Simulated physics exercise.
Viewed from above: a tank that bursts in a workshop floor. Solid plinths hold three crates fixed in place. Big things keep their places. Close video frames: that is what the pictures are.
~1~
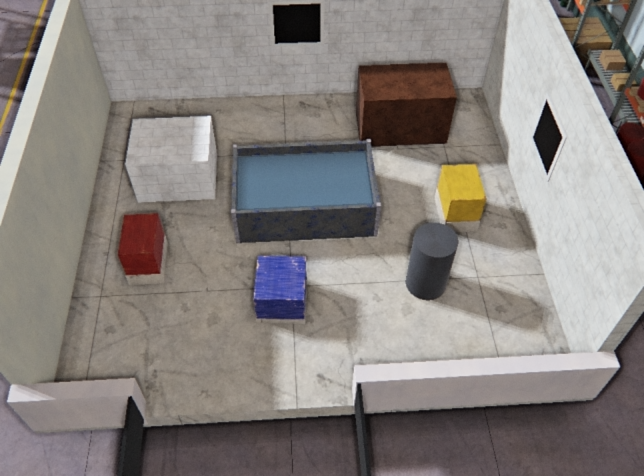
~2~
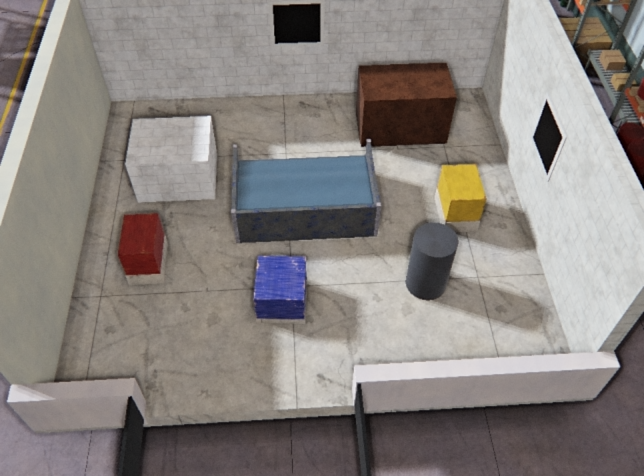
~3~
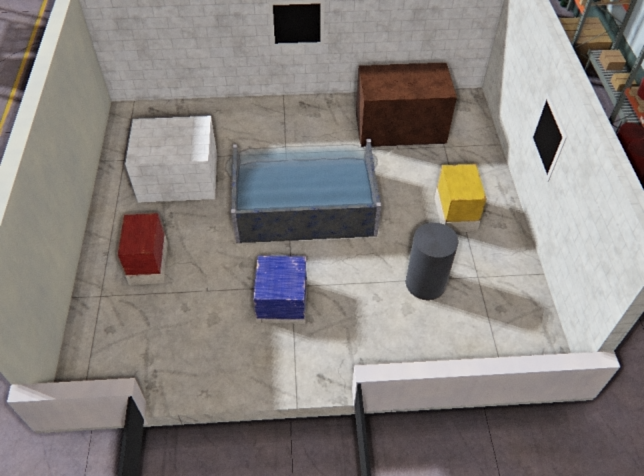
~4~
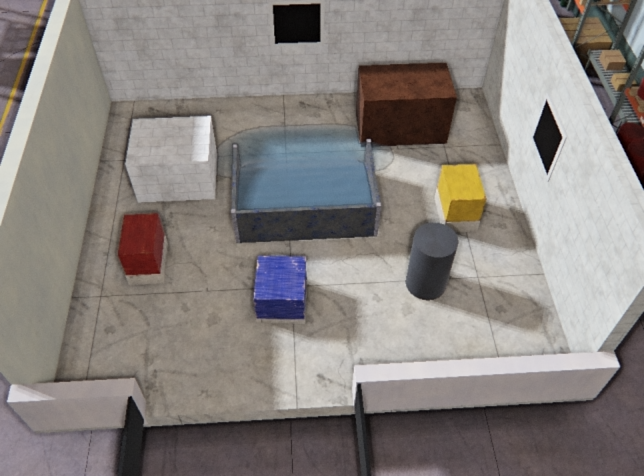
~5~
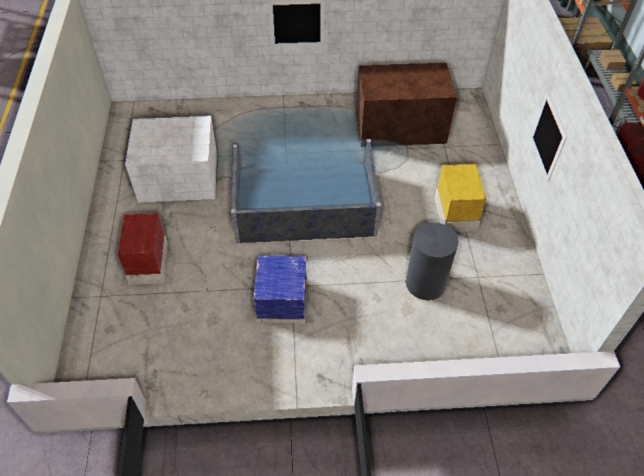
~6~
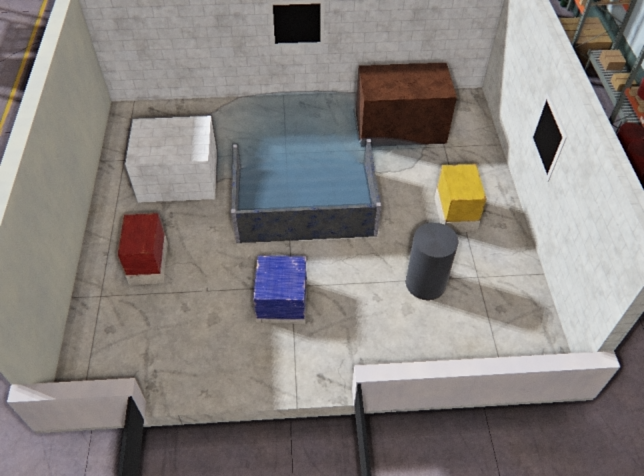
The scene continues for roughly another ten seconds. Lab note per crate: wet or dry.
In order: The blue crate is never reached; the red crate is never reached; the yellow crate is never reached.
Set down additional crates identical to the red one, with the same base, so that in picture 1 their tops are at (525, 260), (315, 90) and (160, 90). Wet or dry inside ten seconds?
Order as asked: Unflooded / flooded / flooded.
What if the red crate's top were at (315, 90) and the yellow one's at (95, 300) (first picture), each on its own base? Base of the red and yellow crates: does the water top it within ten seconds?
As I see it, the red crate is flooded; meanwhile the yellow crate is not reached.
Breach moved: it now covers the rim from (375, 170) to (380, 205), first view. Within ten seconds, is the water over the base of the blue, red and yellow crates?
Then the blue crate gets flooded, the red crate is untouched and the yellow crate gets flooded.
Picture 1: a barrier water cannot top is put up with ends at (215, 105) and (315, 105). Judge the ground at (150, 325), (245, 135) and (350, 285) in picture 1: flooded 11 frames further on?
Outcome by spot, in order - unwatered, watered, unwatered.
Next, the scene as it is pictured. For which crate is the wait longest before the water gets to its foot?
Go for the one in blue.
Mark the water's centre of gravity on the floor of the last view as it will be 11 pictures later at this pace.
Roughly at (292, 134).
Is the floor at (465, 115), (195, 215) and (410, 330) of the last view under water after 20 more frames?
Status by point, in sequence: Waterlogged; unwetted; unwetted.
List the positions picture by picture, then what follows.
In the first picture, the open tank at (304, 179) is whole and still.
In the second picture, water pours out on the open tank's far side and has run to a hidden place.
In the third picture, water pours out on the open tank's far side and has run to (230, 167).
In the fourth picture, the front is at (386, 147), out from the gap on the open tank's far side.
In the fifth picture, water pours out on the open tank's far side and has run to (238, 119).
In the sixth picture, the front is at (350, 93), out from the gap on the open tank's far side.
A moment on, water covers 25 % of the floor; the blue crate not reached, the red crate not reached, the yellow crate not reached.
Next, water covers 35 % of the floor; the blue crate not reached, the red crate not reached, the yellow crate water round its plinth.
Then, water covers 45 % of the floor; the blue crate not reached, the red crate water round its plinth, the yellow crate water round its plinth.
Later, water covers 70 % of the floor; the blue crate water round its plinth, the red crate water round its plinth, the yellow crate water round its plinth.
In the end, water covers 95 % of the floor; the blue crate stayed above the water, the red crate stayed above the water, the yellow crate stayed above the water.
